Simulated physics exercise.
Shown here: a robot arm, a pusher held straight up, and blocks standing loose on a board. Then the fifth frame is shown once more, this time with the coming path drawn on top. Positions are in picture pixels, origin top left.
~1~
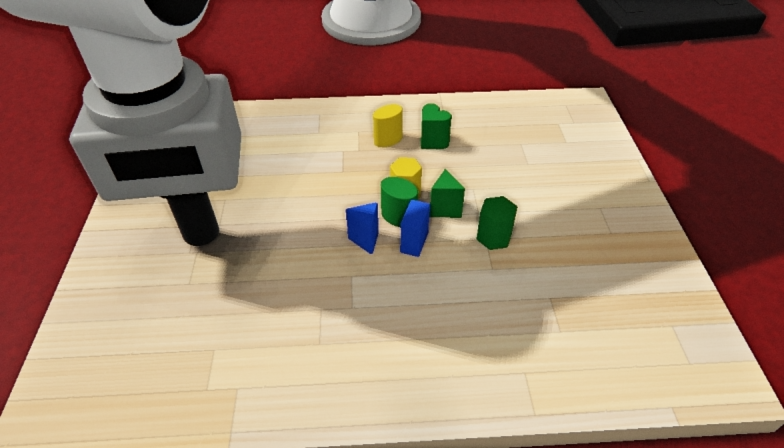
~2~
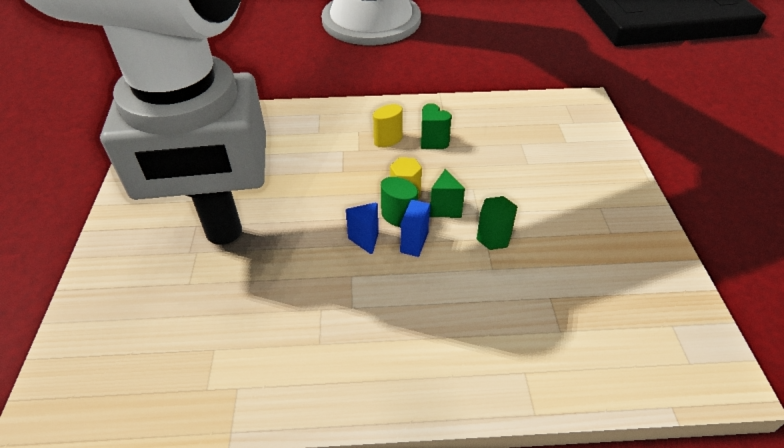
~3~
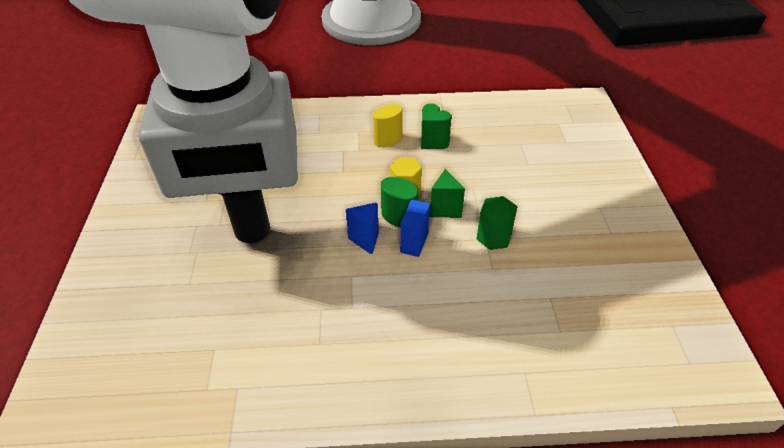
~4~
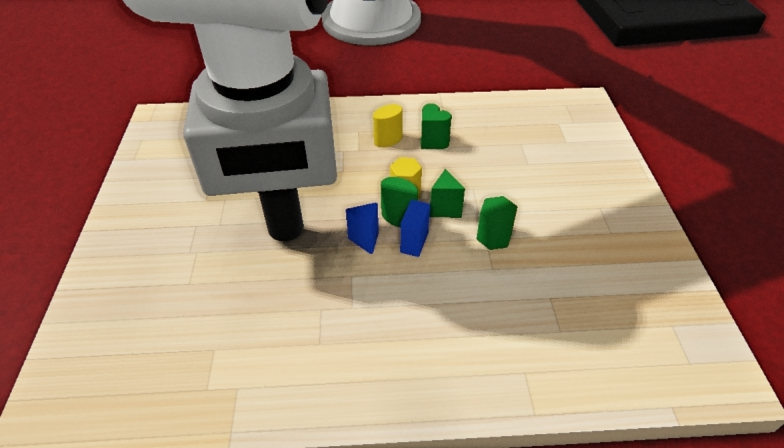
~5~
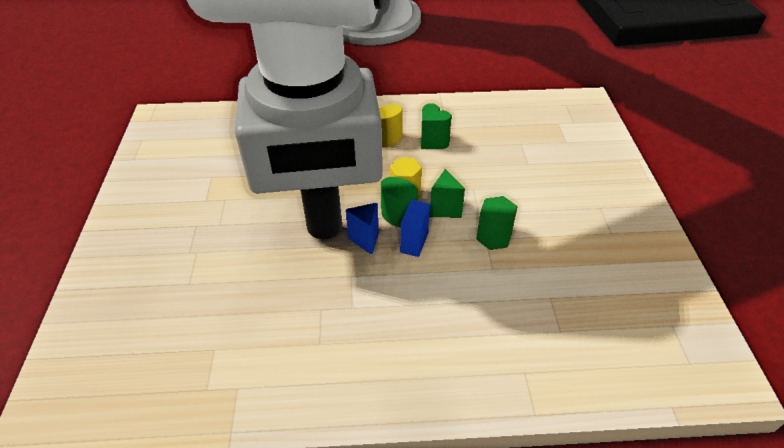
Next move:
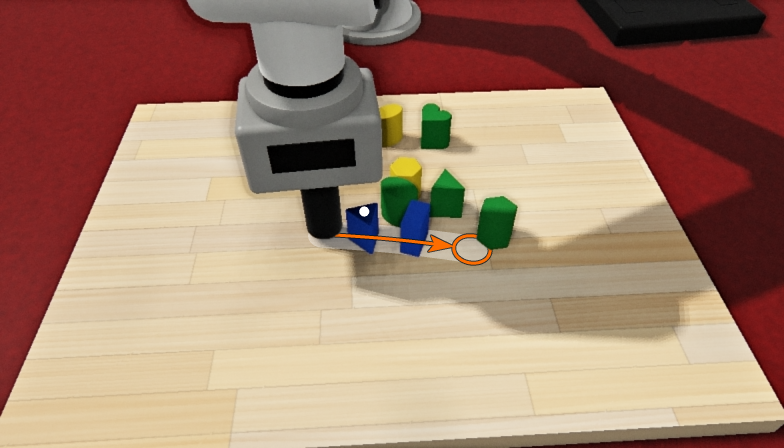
On a wooden board, a robot arm slides its black pusher right beside still, colored blocks.
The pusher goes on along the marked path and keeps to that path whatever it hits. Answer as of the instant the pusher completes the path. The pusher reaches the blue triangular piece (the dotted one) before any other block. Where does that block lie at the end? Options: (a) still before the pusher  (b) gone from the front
The correct letter is a.
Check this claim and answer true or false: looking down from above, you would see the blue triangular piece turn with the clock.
True.
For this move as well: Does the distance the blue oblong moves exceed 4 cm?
In short: Yes.
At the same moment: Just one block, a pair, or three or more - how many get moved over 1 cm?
Total moved: Three or more.
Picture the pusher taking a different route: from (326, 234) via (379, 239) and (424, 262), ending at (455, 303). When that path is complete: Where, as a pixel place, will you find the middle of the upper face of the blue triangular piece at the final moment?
Most likely (472, 239).
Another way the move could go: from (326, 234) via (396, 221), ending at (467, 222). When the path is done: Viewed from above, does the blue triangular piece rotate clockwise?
Short answer: Yes.
Path on the board, from (326, 234) by way of (374, 238) and (423, 243) to (472, 249); the dot is on the blue triangular piece.
The first path, step by step. One third of the way, pusher at (375, 230); blue triangular piece at (410, 217); blue oblong at (434, 215).
Two thirds of the way, pusher at (424, 235); blue triangular piece at (463, 223); blue oblong at (487, 222); green hexagonal block at (517, 207), turned 15° anticlockwise.
At the end, pusher at (473, 241); blue triangular piece at (513, 233), turned 30° clockwise; green elliptical block in place; blue oblong at (536, 238), turned 20° clockwise; green hexagonal block at (530, 207), turned 45° anticlockwise.
